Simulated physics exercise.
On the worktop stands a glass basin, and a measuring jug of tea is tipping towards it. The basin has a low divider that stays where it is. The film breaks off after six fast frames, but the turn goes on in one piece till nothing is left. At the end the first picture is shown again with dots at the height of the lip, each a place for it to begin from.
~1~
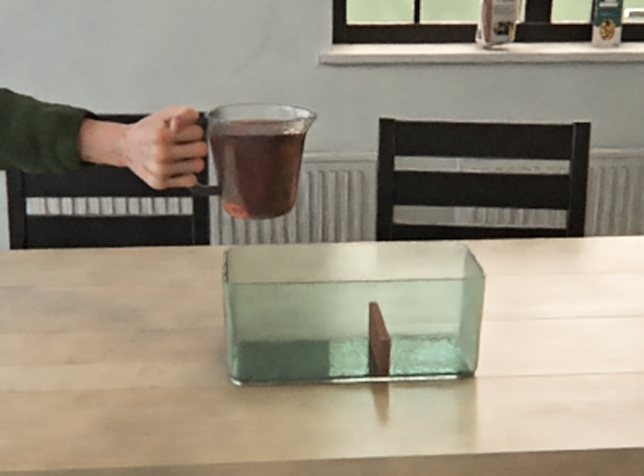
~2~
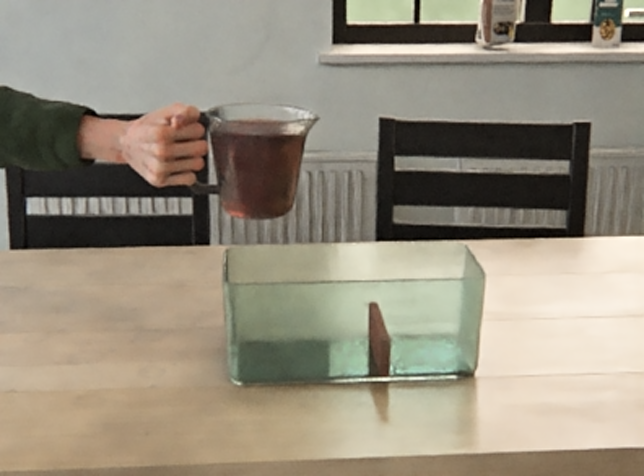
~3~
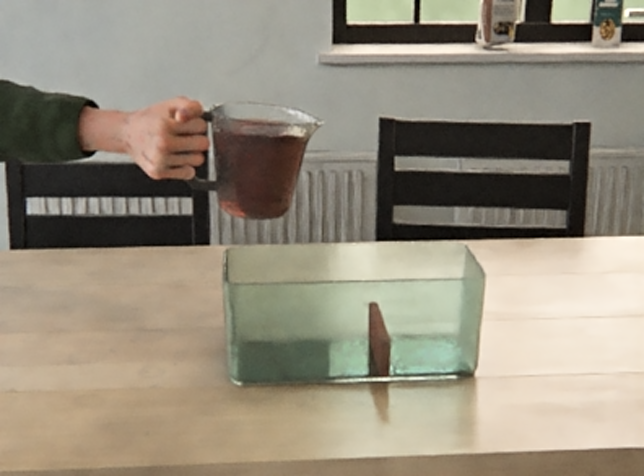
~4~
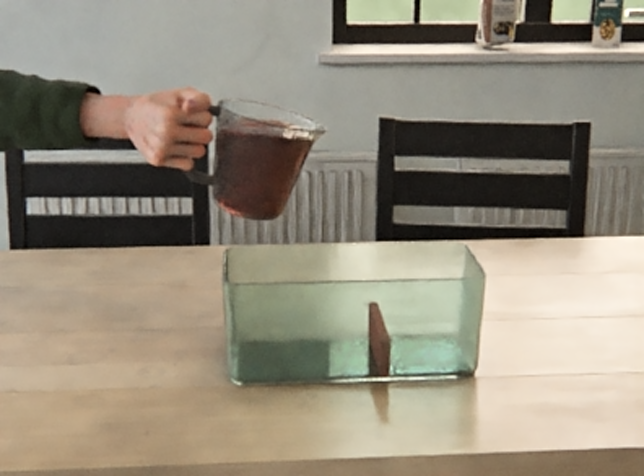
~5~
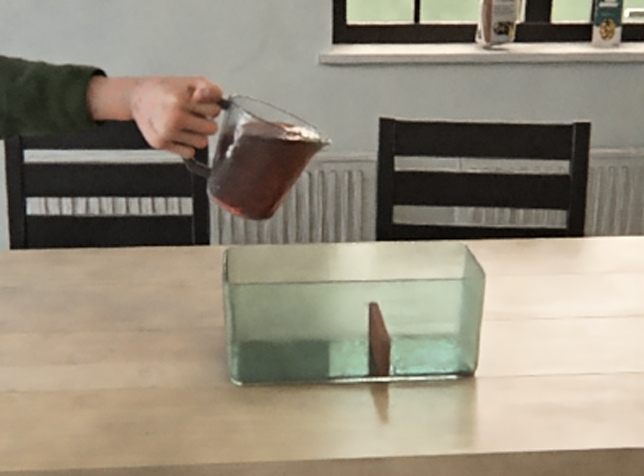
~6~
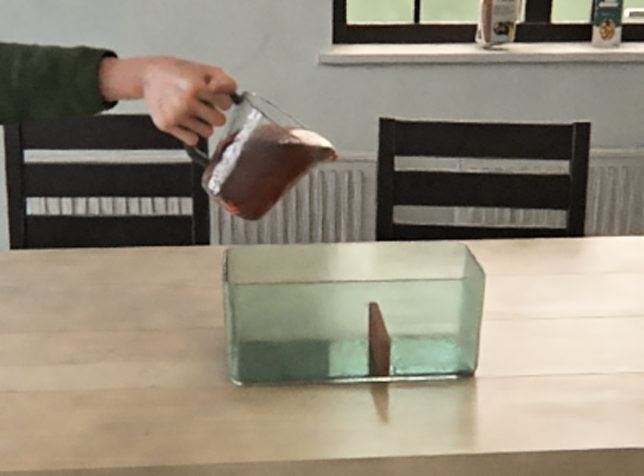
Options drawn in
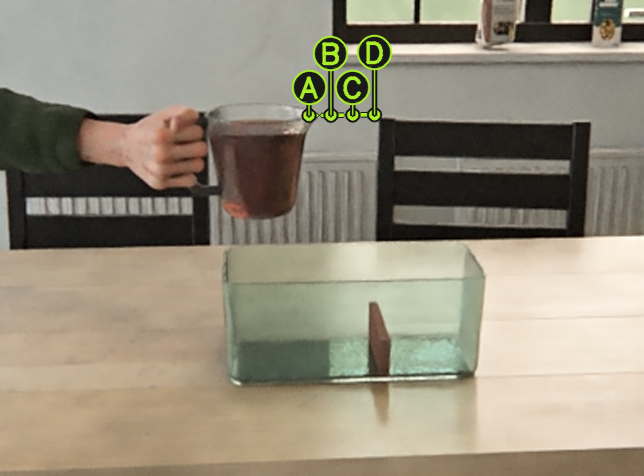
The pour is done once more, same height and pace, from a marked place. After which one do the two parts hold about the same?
Dot B.
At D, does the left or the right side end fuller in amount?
The right one.
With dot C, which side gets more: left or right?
The right one.
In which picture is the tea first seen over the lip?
In picture 6.
On the marked copy, A at (309, 115); B at (330, 115); C at (352, 115); D at (374, 114).
For dot A, about 82 % ends left of the wall and 16 % right of it.
For dot B, about 55 % ends left of the wall and 44 % right of it.
For dot C, about 21 % ends left of the wall and 78 % right of it.
For dot D, about 14 % ends left of the wall and 83 % right of it; 3 % is lost outside.
